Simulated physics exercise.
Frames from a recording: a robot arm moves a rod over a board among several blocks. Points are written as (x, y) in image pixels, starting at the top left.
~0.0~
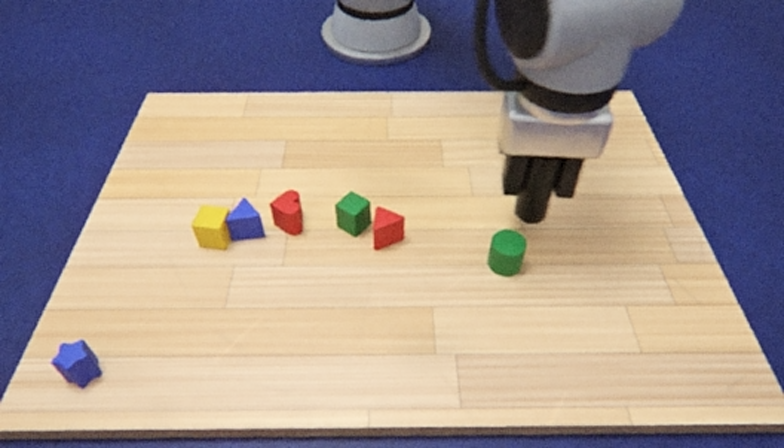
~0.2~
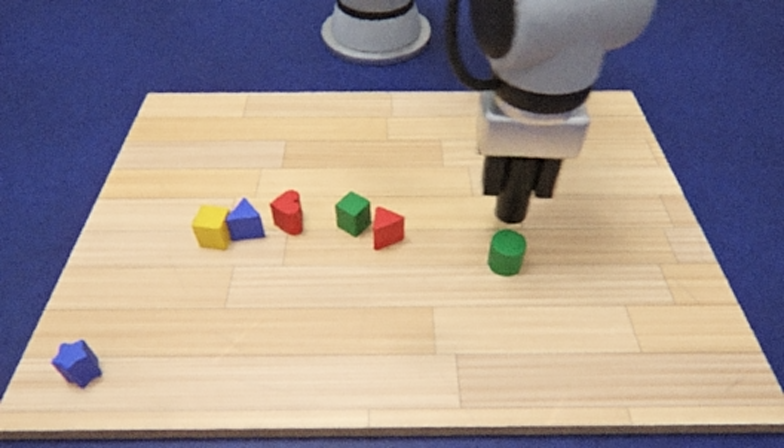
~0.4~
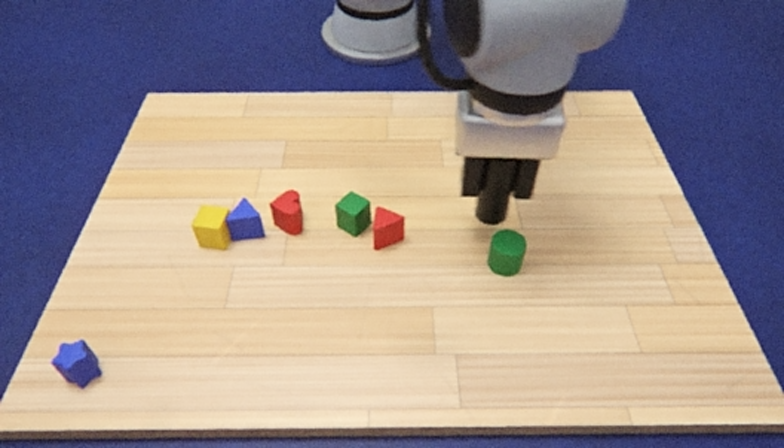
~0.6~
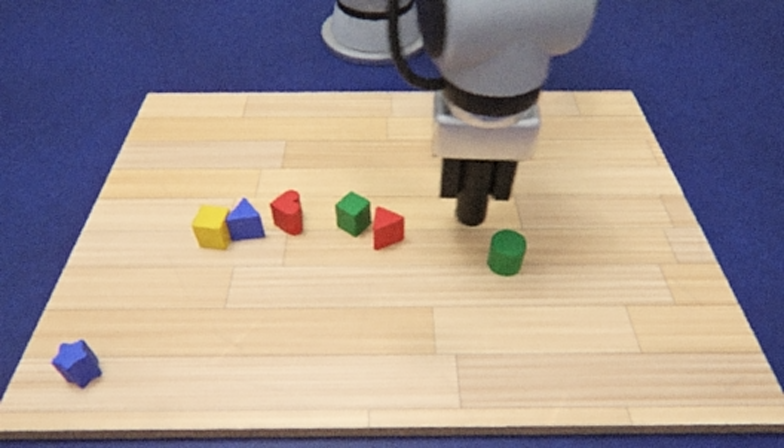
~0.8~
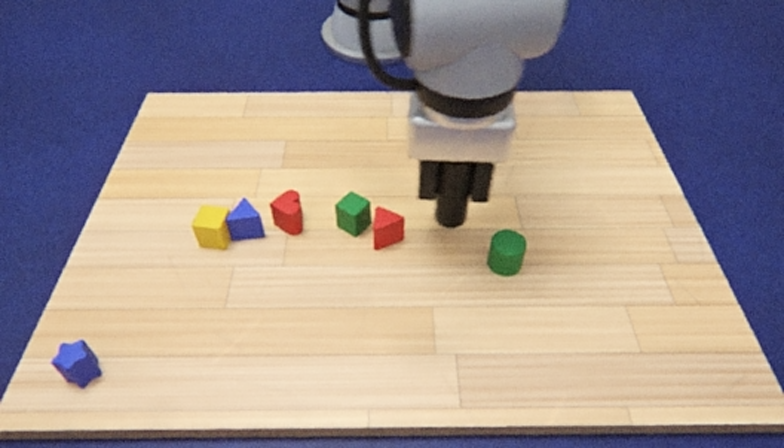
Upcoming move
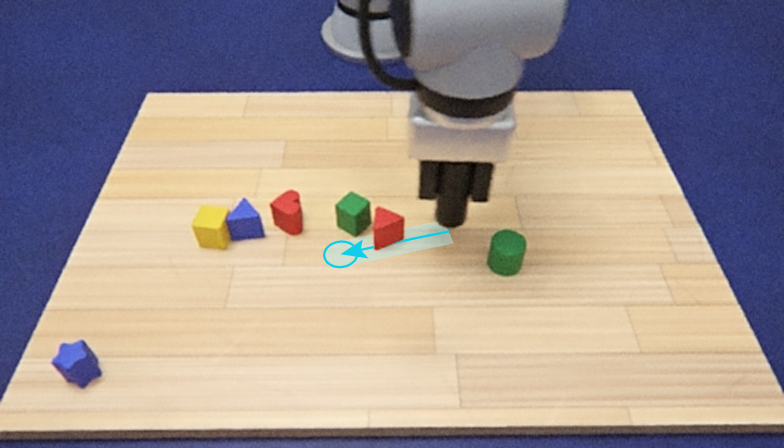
Robot arm sliding its dark rod steadily left above a wooden board, passing behind a green cylinder while the scattered coloured blocks stay still.
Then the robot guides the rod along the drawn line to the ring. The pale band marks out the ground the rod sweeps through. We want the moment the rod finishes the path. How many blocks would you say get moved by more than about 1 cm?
It displaces one.
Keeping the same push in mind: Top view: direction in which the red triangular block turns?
Looking down on the board, it turns clockwise.
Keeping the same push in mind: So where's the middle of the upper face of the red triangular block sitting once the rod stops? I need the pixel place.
The point I'd pick in the picture is (312, 225).
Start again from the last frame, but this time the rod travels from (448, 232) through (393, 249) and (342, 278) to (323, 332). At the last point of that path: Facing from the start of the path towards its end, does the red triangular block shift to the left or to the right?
Answer: Right.
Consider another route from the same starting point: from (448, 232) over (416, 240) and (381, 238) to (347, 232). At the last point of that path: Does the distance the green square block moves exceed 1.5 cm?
In short: Yes.
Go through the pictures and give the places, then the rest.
Tip of the rod at (530, 214), middles of tops, green square block at (353, 202), red triangular block at (385, 217), green circle at (509, 242), in the first picture.
Rod at (510, 214), nothing pushed, in the second picture.
Rod at (490, 215), nothing pushed, in the third picture.
Rod at (470, 217), nothing pushed, in the fourth picture.
Rod at (450, 218), green square block at (353, 202), red triangular block at (385, 217), green circle at (509, 242), in the fifth picture.
The line goes from (448, 232) directly to (341, 254).
What follows on the original path. One third of the way, rod at (413, 226); red triangular block at (377, 217).
Two thirds of the way, rod at (376, 233); green square block at (348, 201); red triangular block at (348, 222), turned 70° clockwise.
At the end, rod at (339, 241); green square block at (348, 201), turned 15° clockwise; red triangular block at (312, 225), turned 95° clockwise; green circle unmoved.
